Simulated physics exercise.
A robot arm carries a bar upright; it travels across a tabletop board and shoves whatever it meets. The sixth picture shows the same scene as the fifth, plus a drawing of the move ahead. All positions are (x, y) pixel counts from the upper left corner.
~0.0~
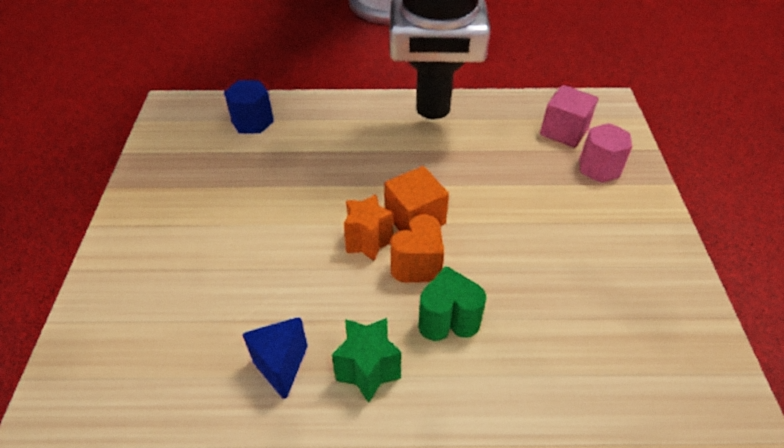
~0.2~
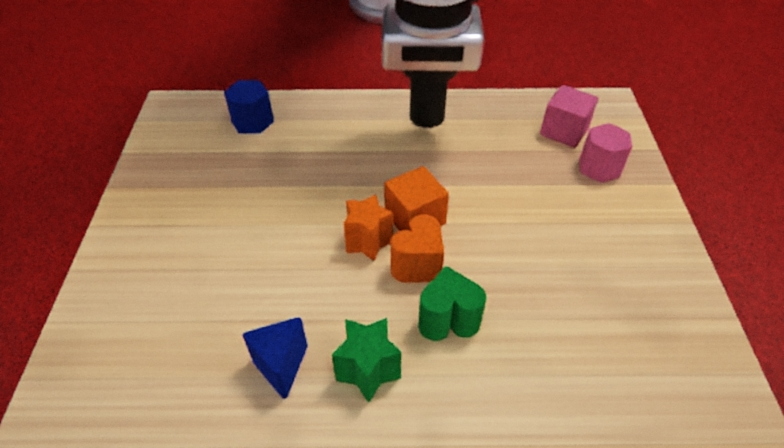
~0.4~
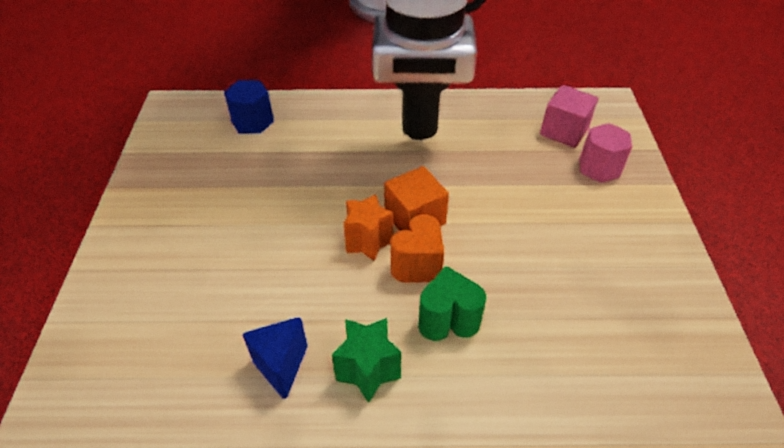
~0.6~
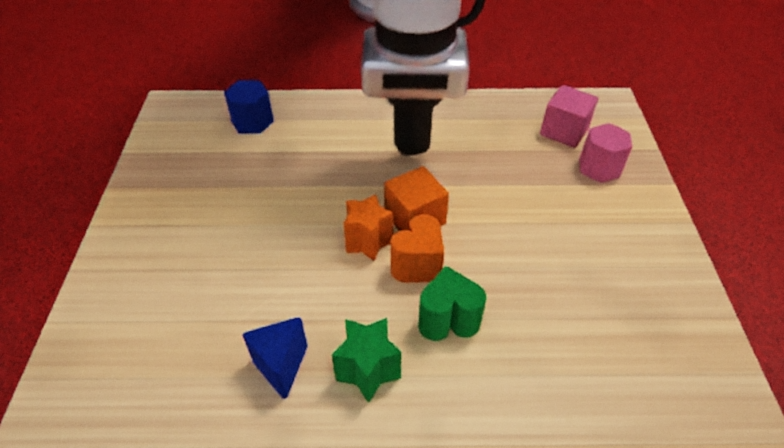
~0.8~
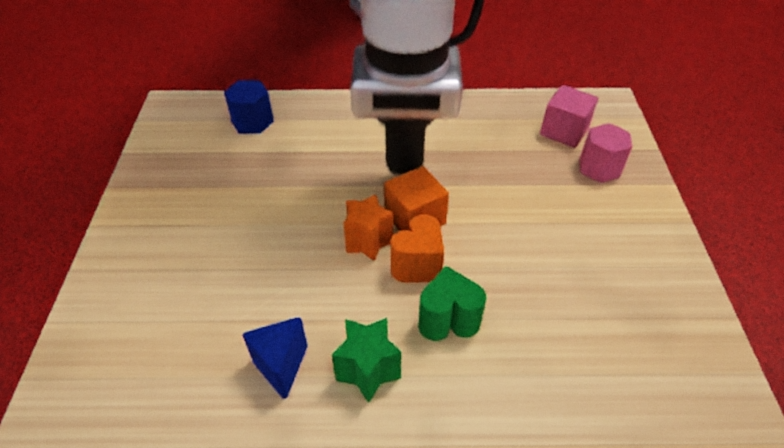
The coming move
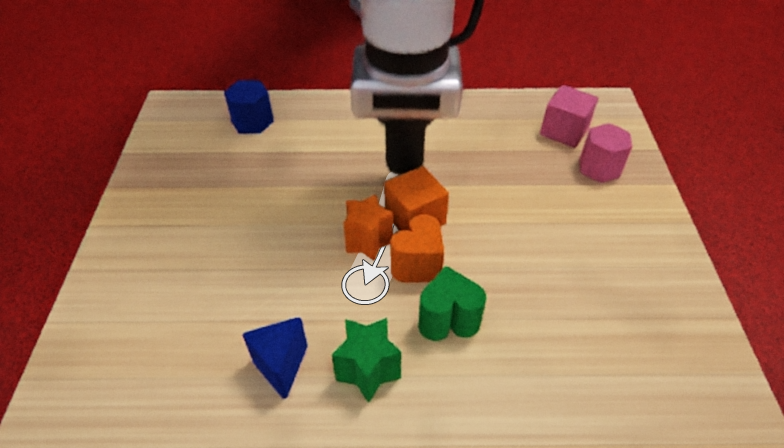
A robot arm's dark bar moves down and slightly left toward the still orange blocks.
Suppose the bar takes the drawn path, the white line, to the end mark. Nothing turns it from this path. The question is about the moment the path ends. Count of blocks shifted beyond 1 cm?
Total: Three-plus.
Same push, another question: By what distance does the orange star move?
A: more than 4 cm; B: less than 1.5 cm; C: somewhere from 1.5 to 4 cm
Choice A: More than 4 cm.
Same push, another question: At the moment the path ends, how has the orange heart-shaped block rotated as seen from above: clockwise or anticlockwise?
Anticlockwise, looking down.
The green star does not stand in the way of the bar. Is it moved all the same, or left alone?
It holds its position.
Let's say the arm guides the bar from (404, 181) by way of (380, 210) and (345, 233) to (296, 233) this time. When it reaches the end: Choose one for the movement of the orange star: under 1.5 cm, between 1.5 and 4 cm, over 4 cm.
Ends 1.5 to 4 cm away.
The drawn path runs from (404, 181) by way of (390, 230) to (365, 284).
On the path given first. One third of the way, bar (396, 195); orange star (364, 214), turned 15° clockwise; orange square (415, 214); orange heart-shaped block (427, 259), turned 20° anticlockwise; green heart-shaped block (455, 297).
Two thirds of the way, bar (382, 230); orange star (342, 231), turned 75° clockwise; orange square (406, 251); orange heart-shaped block (437, 294), turned 50° anticlockwise; green heart-shaped block (477, 322).
At the end, bar (364, 267); orange star (325, 244), turned 125° clockwise; green star not moved; orange square (397, 288), turned 25° anticlockwise; orange heart-shaped block (447, 323), turned 70° anticlockwise; green heart-shaped block (497, 338), turned 20° anticlockwise.
